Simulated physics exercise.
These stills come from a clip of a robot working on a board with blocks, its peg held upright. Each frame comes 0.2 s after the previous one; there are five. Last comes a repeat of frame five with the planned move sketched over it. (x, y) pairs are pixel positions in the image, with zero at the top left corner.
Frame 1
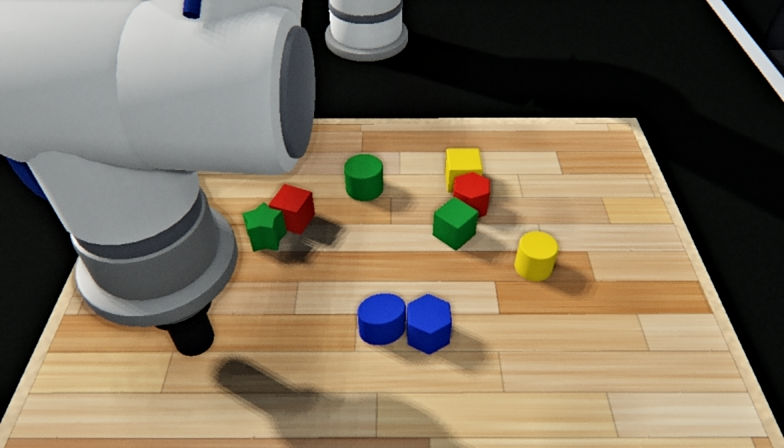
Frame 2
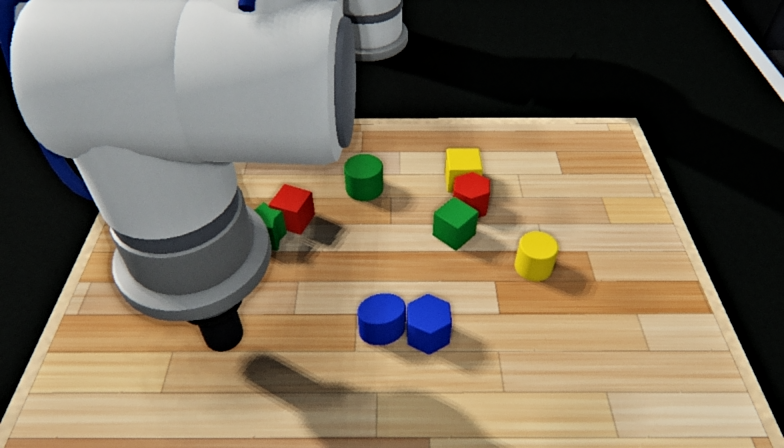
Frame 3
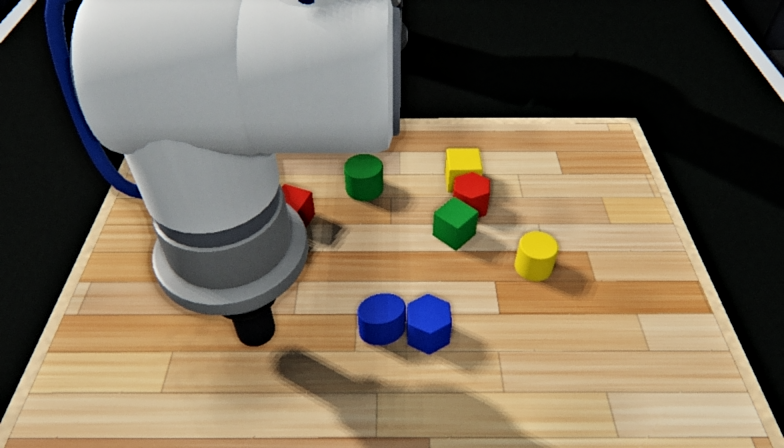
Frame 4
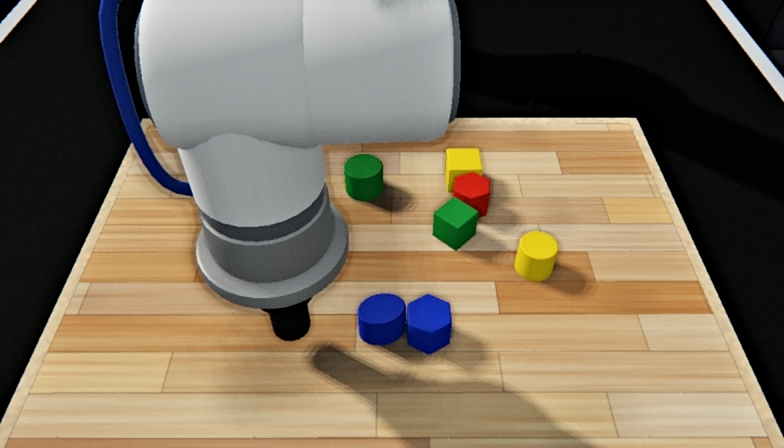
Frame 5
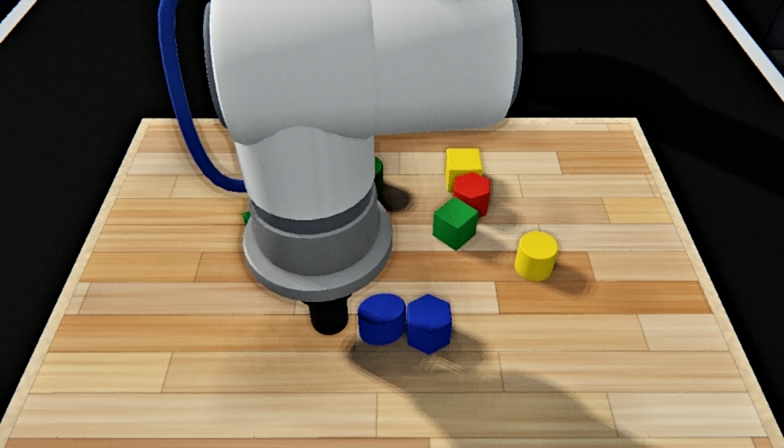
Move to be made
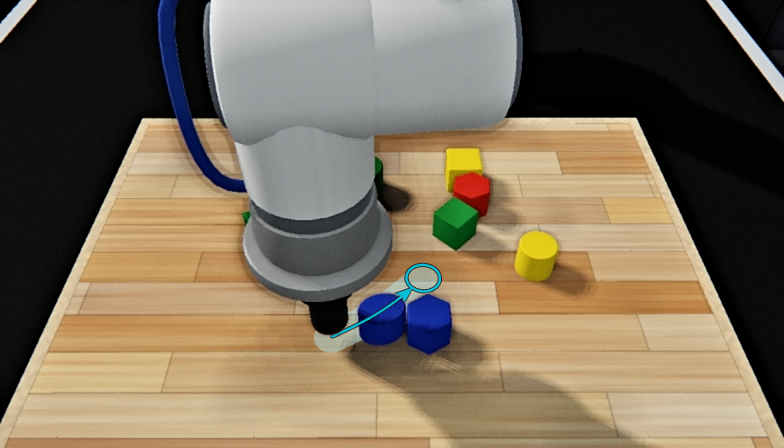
White robot arm moving its black peg steadily right across a wooden board towards a blue oval block beside a blue hexagon.
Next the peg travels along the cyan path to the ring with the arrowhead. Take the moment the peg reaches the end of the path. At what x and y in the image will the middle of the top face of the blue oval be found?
My best guess is (455, 278).
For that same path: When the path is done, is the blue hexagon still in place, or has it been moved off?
Once the path ends, it is somewhere new.
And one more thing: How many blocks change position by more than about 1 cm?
Blocks that move over 1 cm: Two.
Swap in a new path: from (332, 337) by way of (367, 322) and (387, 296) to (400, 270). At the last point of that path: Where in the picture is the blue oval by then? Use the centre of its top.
Roughly at (428, 281).
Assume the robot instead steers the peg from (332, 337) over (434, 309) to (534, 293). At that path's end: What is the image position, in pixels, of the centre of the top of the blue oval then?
The middle of its top is at (540, 244).
The line goes from (332, 337) by way of (367, 319) and (398, 300) to (423, 278).
What follows on the original path. One third of the way, peg (368, 303); blue oval (410, 296); blue hexagon (450, 313), turned 35° clockwise.
Two thirds of the way, peg (399, 283); blue oval (440, 285), turned 35° clockwise; blue hexagon (466, 315), turned 70° clockwise.
At the end, peg (424, 262); blue oval (455, 278), turned 80° clockwise; blue hexagon (467, 315), turned 75° clockwise; green four-sided block unmoved.
